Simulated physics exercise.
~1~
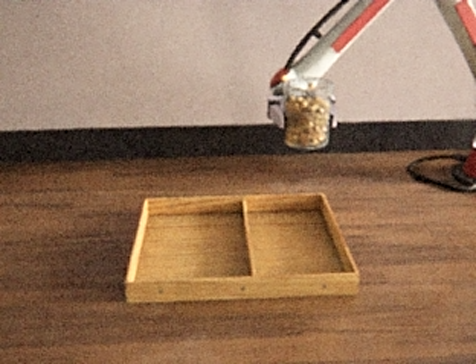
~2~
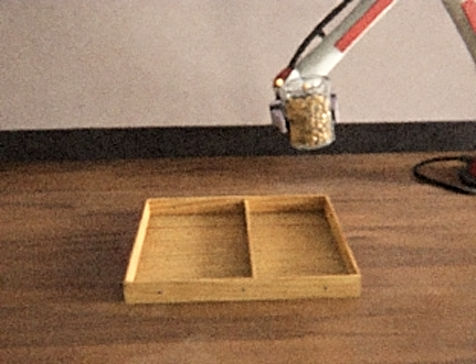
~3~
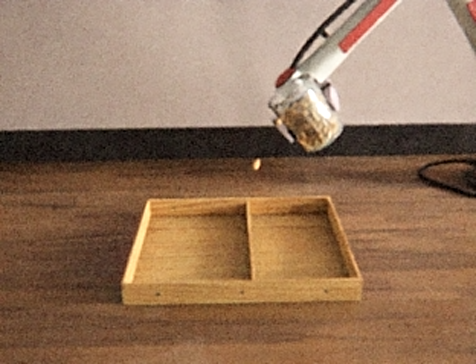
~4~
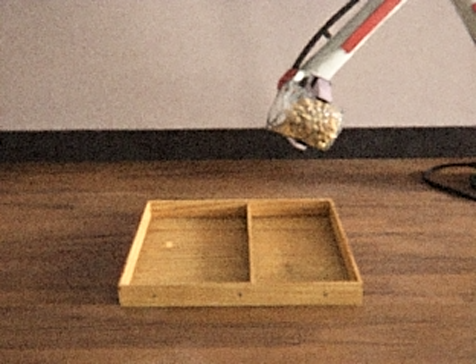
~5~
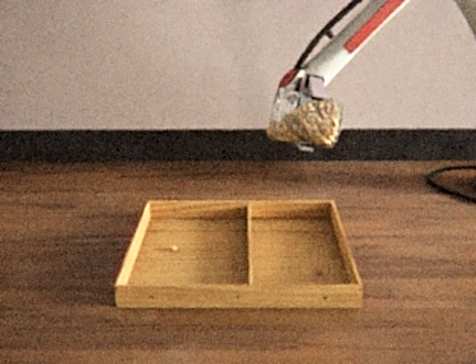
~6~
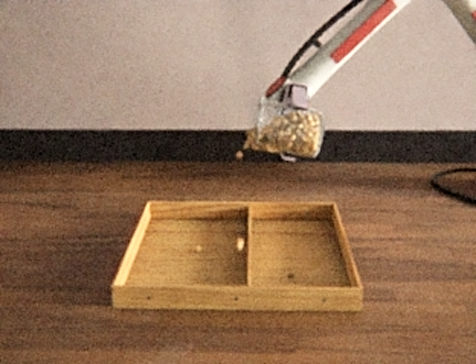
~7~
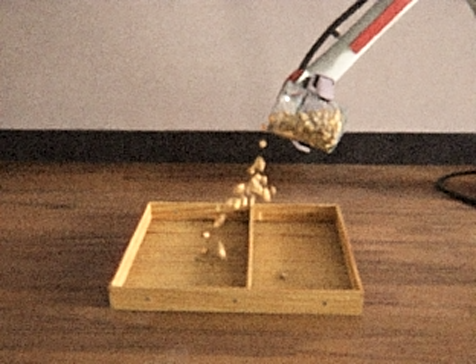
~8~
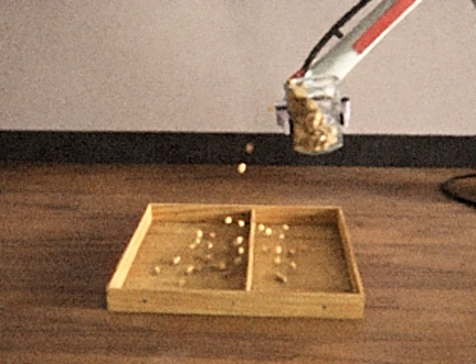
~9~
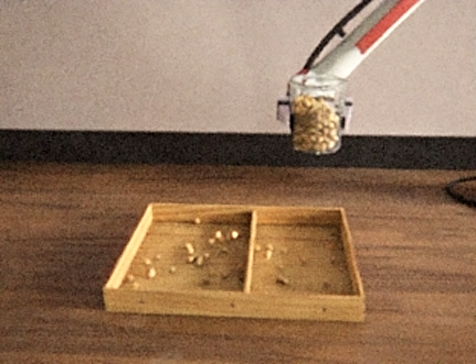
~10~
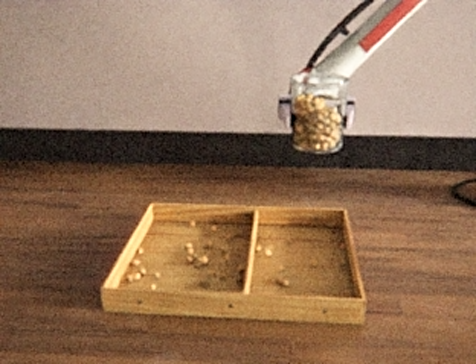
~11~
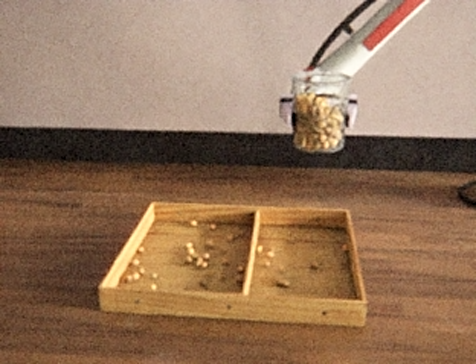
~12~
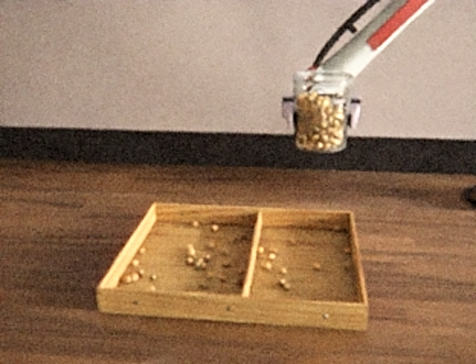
The clip opens on a robot arm holding a clear beaker of dried chickpeas upright above a shallow wooden tray, which is split in two by a cross wall. The arm tips the beaker toward the left until it lies nearly on its side, and a stray chickpea drops into the tray. After a brief lull, a small stream spills out and scatters over both parts. The arm then swings the beaker back upright as the last falling pieces land. It ends held still, mostly full, with more chickpeas in the left part than the right.
